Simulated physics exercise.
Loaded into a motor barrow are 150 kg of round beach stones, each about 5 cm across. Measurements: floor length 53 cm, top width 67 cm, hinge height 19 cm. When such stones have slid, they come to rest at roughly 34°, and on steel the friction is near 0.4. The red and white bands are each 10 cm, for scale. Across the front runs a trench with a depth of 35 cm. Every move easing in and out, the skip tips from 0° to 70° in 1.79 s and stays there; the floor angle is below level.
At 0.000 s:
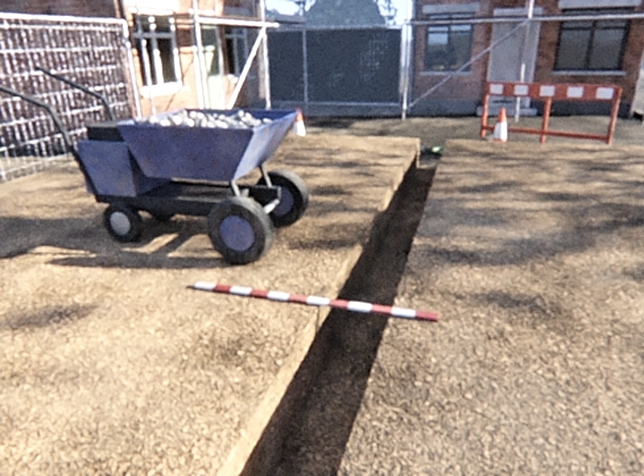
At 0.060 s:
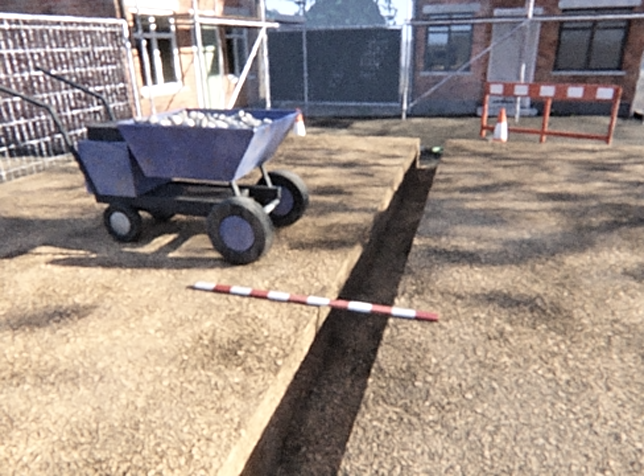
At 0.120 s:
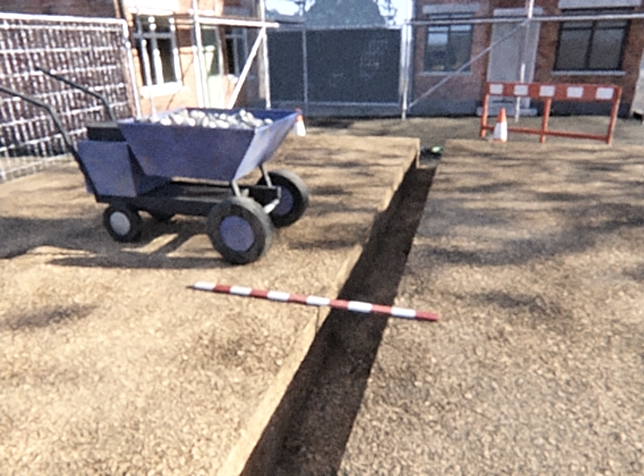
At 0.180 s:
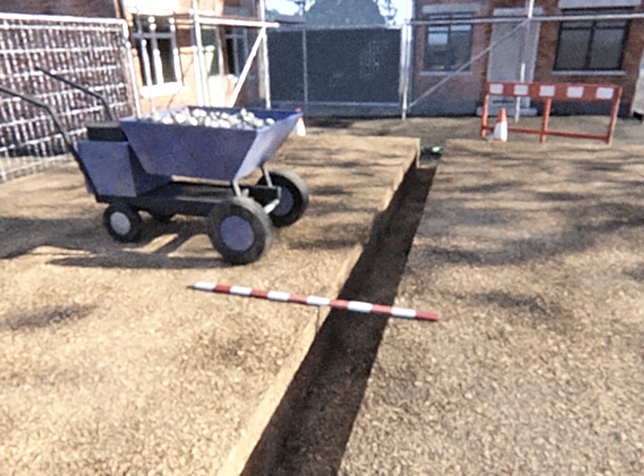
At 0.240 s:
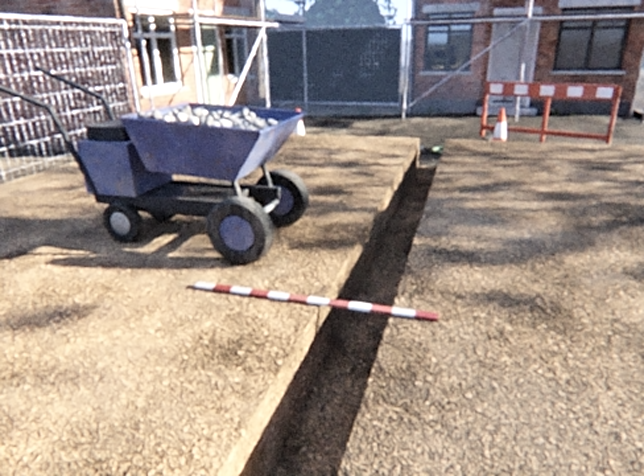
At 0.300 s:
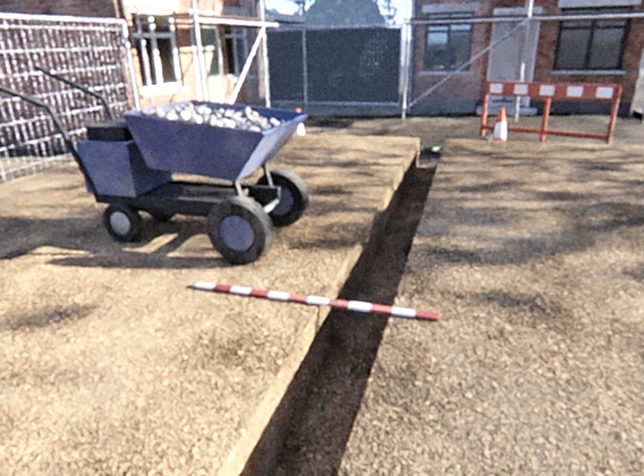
The blue skip of a barrow loaded with stones tilts slightly, its left end rising.
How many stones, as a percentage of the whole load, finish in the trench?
Roughly 88 per cent of the load ends up in the trench.
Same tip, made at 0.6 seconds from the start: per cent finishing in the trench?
That would give about 55 percent.
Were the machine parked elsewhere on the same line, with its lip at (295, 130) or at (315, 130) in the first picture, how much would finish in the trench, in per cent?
40 and 20 %.
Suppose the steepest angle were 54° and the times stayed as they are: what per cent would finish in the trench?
Around 50 per cent would finish in the trench.
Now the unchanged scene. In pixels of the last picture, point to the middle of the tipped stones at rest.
(384, 292).
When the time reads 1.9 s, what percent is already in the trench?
Some 50 per cent.
After 1.3 s the floor is at 59°; 96 % in the skip, 3 % in the trench; the foremost stones are at (373, 229).
After 1.9 s the floor is at 70°; 41 % in the skip, 49 % in the trench, 9 % past the trench; the foremost stones are at (486, 261).
After 2.2 s the floor is at 70°; 21 % in the skip, 68 % in the trench, 12 % past the trench; the foremost stones are at (548, 267).
After 4.2 s the floor is at 70°; 0 % in the skip, 88 % in the trench, 12 % past the trench; the foremost stones are at (577, 275).
